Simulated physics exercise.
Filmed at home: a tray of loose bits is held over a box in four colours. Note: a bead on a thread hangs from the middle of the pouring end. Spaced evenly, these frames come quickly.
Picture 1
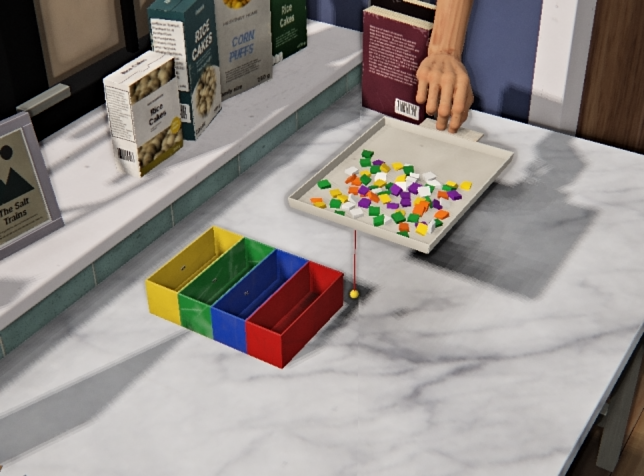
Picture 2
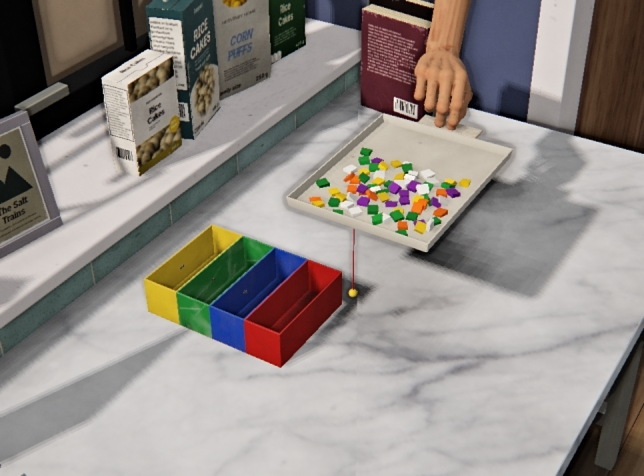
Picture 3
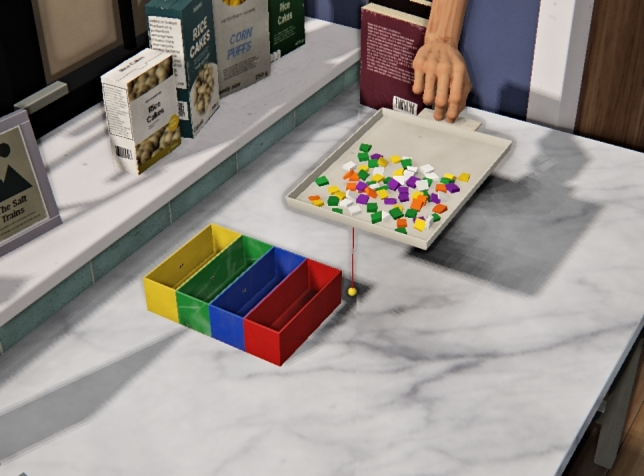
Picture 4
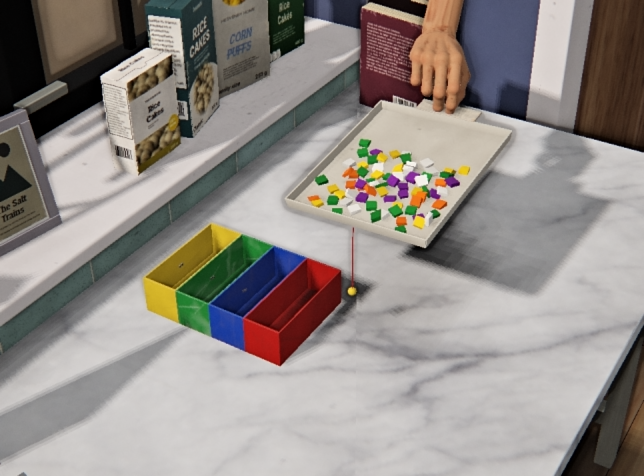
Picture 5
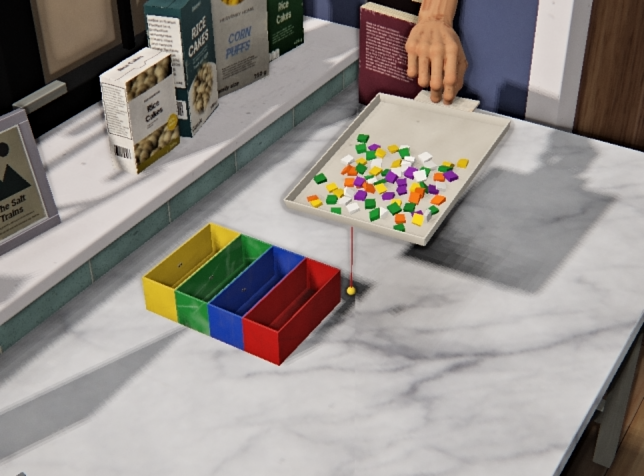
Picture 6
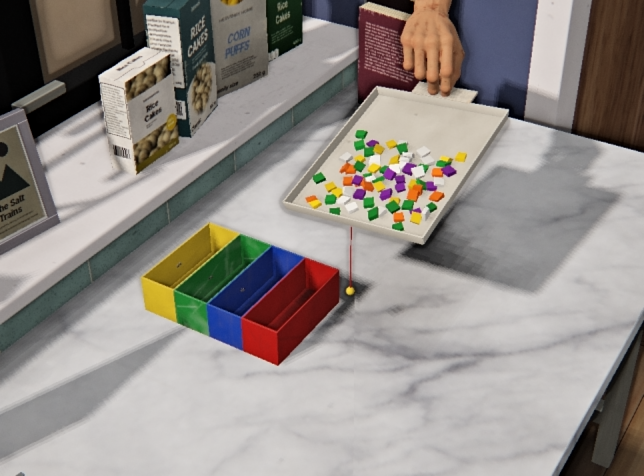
To begin with, a hand holds a pale tray of colourful mosaic tiles level above a marble counter, near a box with yellow, green, blue and red cells. The tray then tilts a little, its left front corner lowest, while the tiles stay clustered and the bead hangs almost still.
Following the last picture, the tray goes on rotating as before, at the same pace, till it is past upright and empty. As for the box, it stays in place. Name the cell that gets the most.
Red.
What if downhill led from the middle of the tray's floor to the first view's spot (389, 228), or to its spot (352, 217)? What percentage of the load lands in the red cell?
I'd say roughly 0 percent with the first slope, 30 percent with the other.
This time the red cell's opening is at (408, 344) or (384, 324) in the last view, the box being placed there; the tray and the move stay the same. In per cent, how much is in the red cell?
Trial 1 near 0 percent, trial 2 near 0 percent.
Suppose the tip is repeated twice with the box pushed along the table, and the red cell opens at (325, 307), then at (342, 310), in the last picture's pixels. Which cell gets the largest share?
The blue cell first, the blue one second.
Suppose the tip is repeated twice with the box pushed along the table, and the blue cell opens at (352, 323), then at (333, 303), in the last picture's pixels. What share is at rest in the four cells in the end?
Trial 1 near 100 %, trial 2 near 100 %.
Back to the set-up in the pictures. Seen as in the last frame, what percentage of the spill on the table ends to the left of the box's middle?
Around 0 percent of the pieces.
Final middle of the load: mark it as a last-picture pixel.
The centre ends up roughly at (296, 330).
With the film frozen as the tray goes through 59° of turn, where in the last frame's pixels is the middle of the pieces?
Roughly (337, 191).
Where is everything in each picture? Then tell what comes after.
In the first frame, corners of the pouring end (290, 198) and (428, 244), level; middle of the load (396, 191), mosaic tiles; bead on its thread (354, 294); yellow cell (163, 300); green cell (196, 313); blue cell (229, 327); red cell (264, 342).
In the second frame, corners of the pouring end (289, 197) and (427, 243), level; middle of the load (395, 189).
In the third frame, corners of the pouring end (288, 197) and (426, 240), tipped barely, lowest at the left corner; middle of the load (394, 185).
In the fourth frame, corners of the pouring end (287, 198) and (425, 239), tipped a little, lowest at the left corner; middle of the load (393, 181).
In the fifth frame, corners of the pouring end (286, 199) and (424, 237), tipped a little, lowest at the left corner; middle of the load (392, 178).
In the sixth frame, corners of the pouring end (285, 201) and (422, 236), tipped a little, lowest at the left corner; middle of the load (390, 175); yellow cell (159, 297); green cell (192, 310); blue cell (225, 324); red cell (260, 339).
Just after the last frame, tray tipped steeply; every one on the tray.
A moment on, tray tipped right over; the larger part on the tray; about a tenth in the red cell; about a tenth in the blue cell; about a tenth falling or outside the box.
Further on, tray tipped past a quarter turn; roughly half in the red cell; about a tenth in the blue cell; roughly a third falling or outside the box.
When it is over, tray tipped past a quarter turn; roughly half in the red cell; about a tenth in the blue cell; not one in the green cell; not one in the yellow cell; roughly a third outside the box.
